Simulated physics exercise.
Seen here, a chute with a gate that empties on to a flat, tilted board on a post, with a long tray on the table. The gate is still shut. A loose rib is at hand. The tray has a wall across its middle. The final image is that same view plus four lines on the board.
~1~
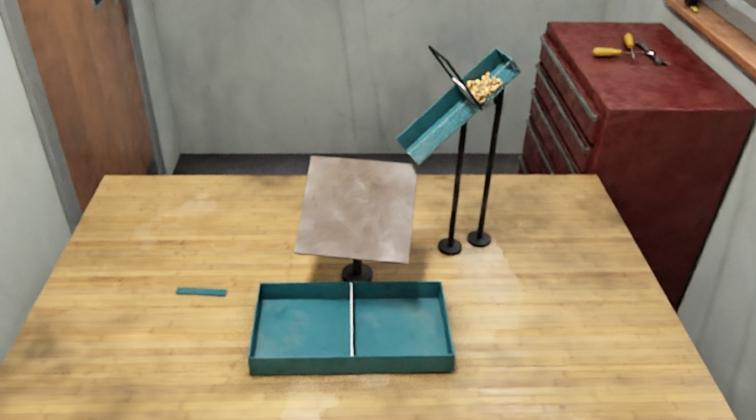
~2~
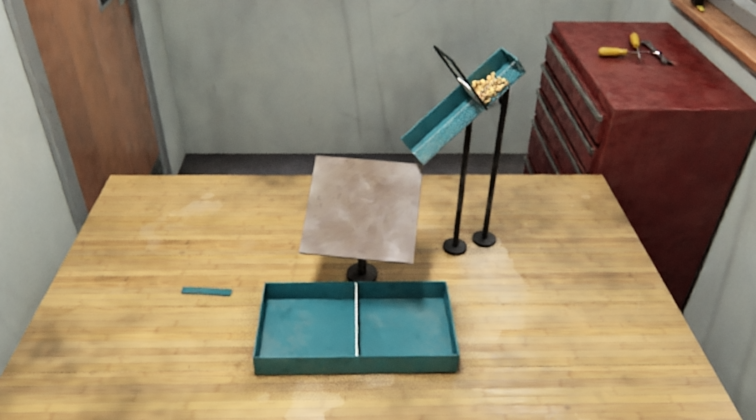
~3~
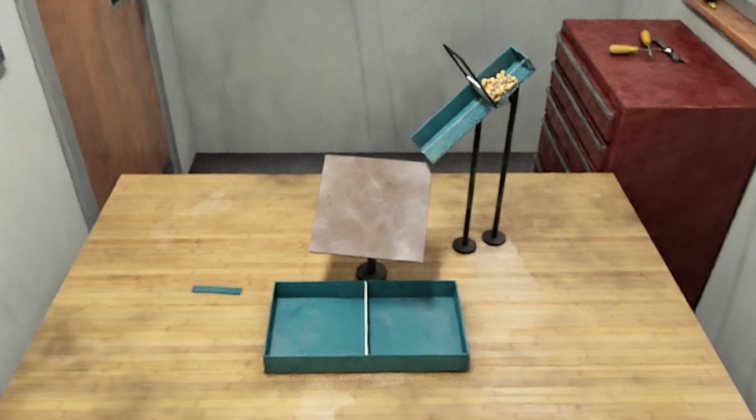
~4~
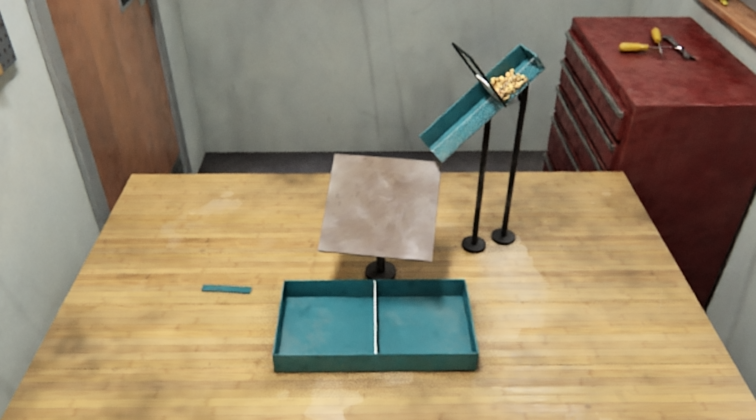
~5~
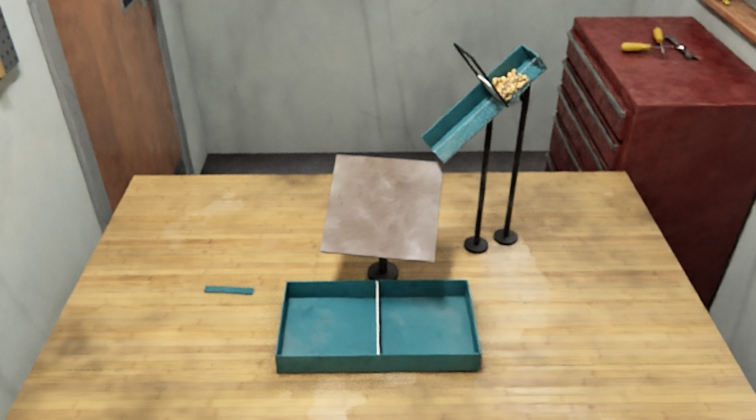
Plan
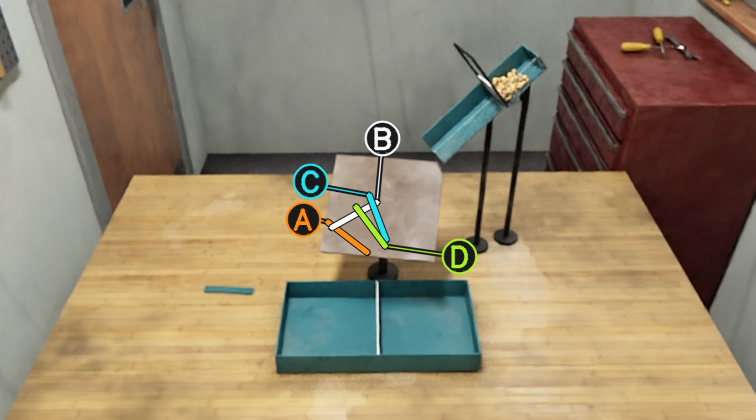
At first, a teal chute on two black posts holds dried chickpeas behind a shut gate, above a tilted board and a divided teal tray, with a loose strip at left. The view then drifts slightly, shifting everything rightward, and nearly settles, while the chickpeas stay behind the gate.
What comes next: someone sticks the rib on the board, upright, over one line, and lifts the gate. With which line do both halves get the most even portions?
Use line A.
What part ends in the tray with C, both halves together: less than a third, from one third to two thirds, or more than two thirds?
Line C gives more than two thirds.
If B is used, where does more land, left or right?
The left half.
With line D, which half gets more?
More lands on the right.
On the marked copy, line A from (327, 222) to (367, 252); line B from (376, 202) to (331, 227); line C from (369, 195) to (386, 239); line D from (356, 206) to (385, 246).
Choosing A, of what is caught, about half in the left half, about half in the right.
Choosing B, of what is caught, most in the left half, a small part in the right.
Choosing C, of what is caught, a small part in the left half, nearly all in the right.
Choosing D, of what is caught, a stray few in the left half, nearly all in the right.
